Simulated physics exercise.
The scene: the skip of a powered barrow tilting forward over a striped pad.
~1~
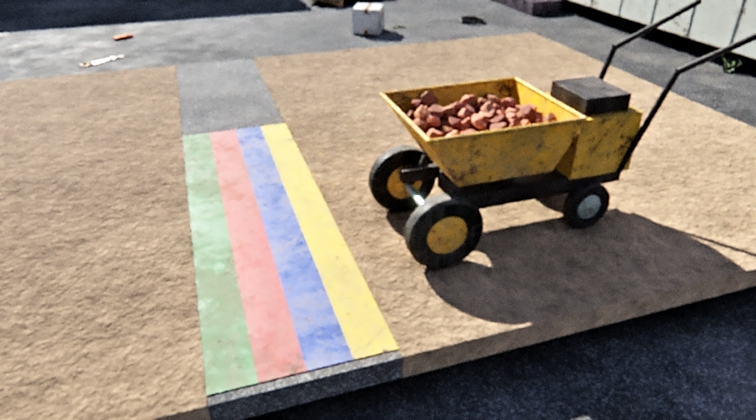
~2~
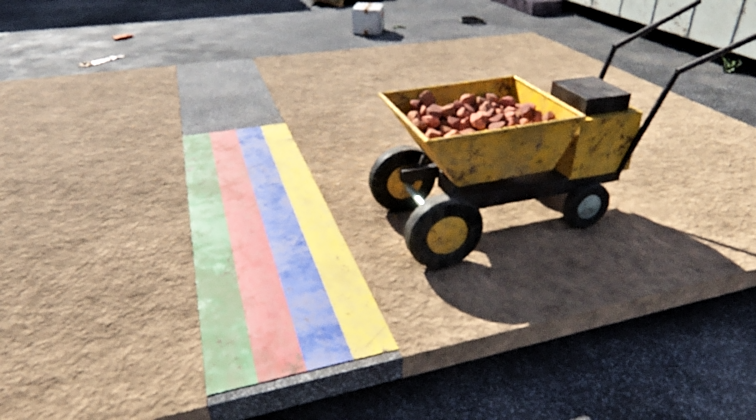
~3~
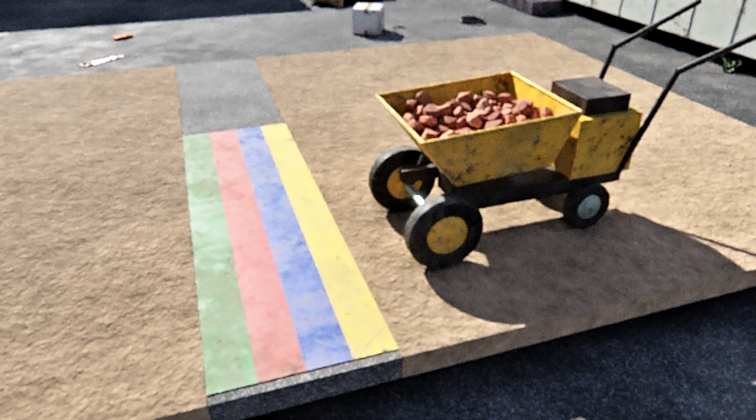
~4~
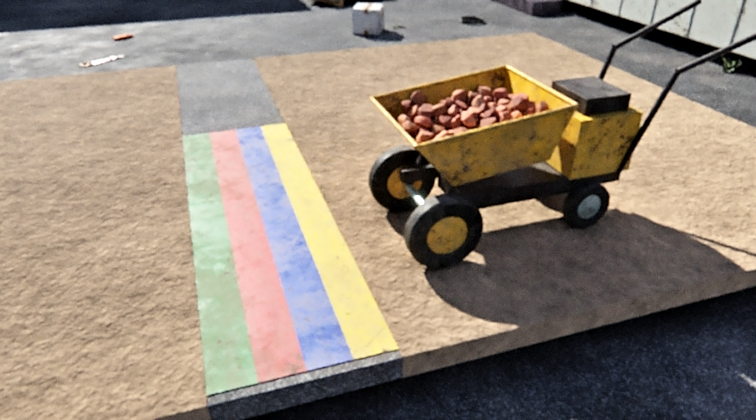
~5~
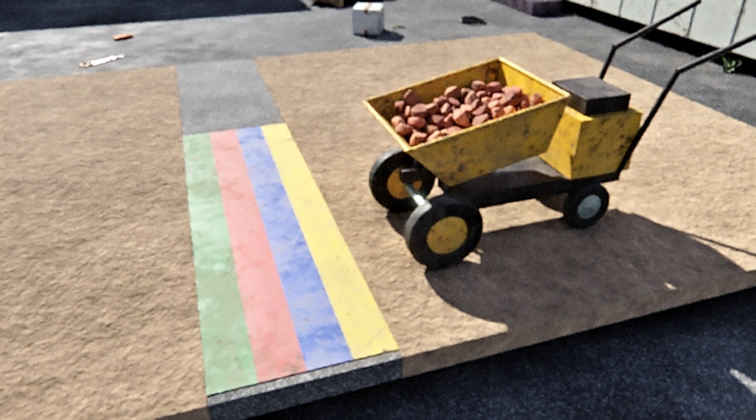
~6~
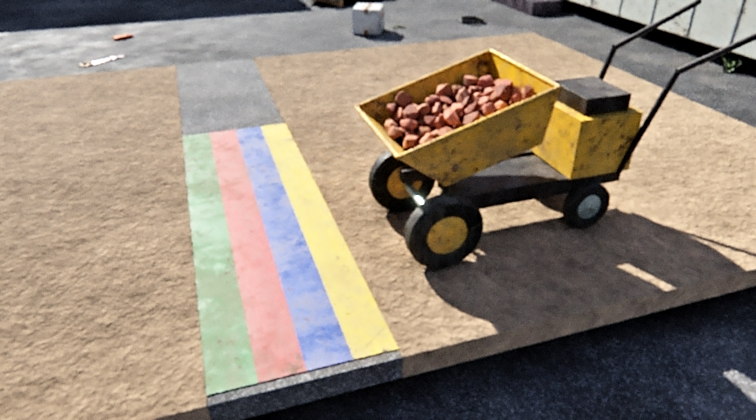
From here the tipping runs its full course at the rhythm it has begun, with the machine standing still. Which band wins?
Most covered: The blue band.
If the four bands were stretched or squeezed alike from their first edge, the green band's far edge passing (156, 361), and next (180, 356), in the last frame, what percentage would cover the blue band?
The first gives 40 %, the second 30 %.
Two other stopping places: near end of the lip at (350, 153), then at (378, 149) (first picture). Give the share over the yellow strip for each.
Near 0 % and 0 %.
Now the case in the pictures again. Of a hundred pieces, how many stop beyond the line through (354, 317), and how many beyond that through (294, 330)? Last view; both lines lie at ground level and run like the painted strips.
First some 80, then 30 per cent.
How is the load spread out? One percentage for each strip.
About: Yellow strip 20, blue strip 35, red strip 20, green strip 10 per cent.
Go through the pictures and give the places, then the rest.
In the first picture, lip of the skip at (429, 142), level; top of the load at (473, 122), lumps of rubble; yellow strip at (357, 311); blue strip at (315, 320); red strip at (271, 330); green strip at (226, 340).
In the second picture, lip of the skip at (428, 142), level; top of the load at (472, 122).
In the third picture, lip of the skip at (423, 144), tipped barely; top of the load at (488, 114).
In the fourth picture, lip of the skip at (417, 147), tipped a little; top of the load at (483, 111).
In the fifth picture, lip of the skip at (408, 152), tipped a little; top of the load at (490, 110).
In the sixth picture, lip of the skip at (399, 158), tipped clearly; top of the load at (492, 94); yellow strip at (357, 311); blue strip at (315, 320); red strip at (271, 330); green strip at (226, 340).
Soon, skip tipped steeply; all in the skip.
A while on, skip tipped steeply; nearly all in the skip; a stray few over the yellow strip; a small part over the blue strip; a stray few over the red strip.
Towards the end, skip tipped right over; about a quarter in the skip; a small part over the yellow strip; about a third over the blue strip; about a quarter over the red strip; a small part over the green strip; a stray few off the paint.
Finally, skip tipped right over; a small part in the skip; about a quarter over the yellow strip; about a third over the blue strip; about a quarter over the red strip; a small part over the green strip; a stray few off the paint.
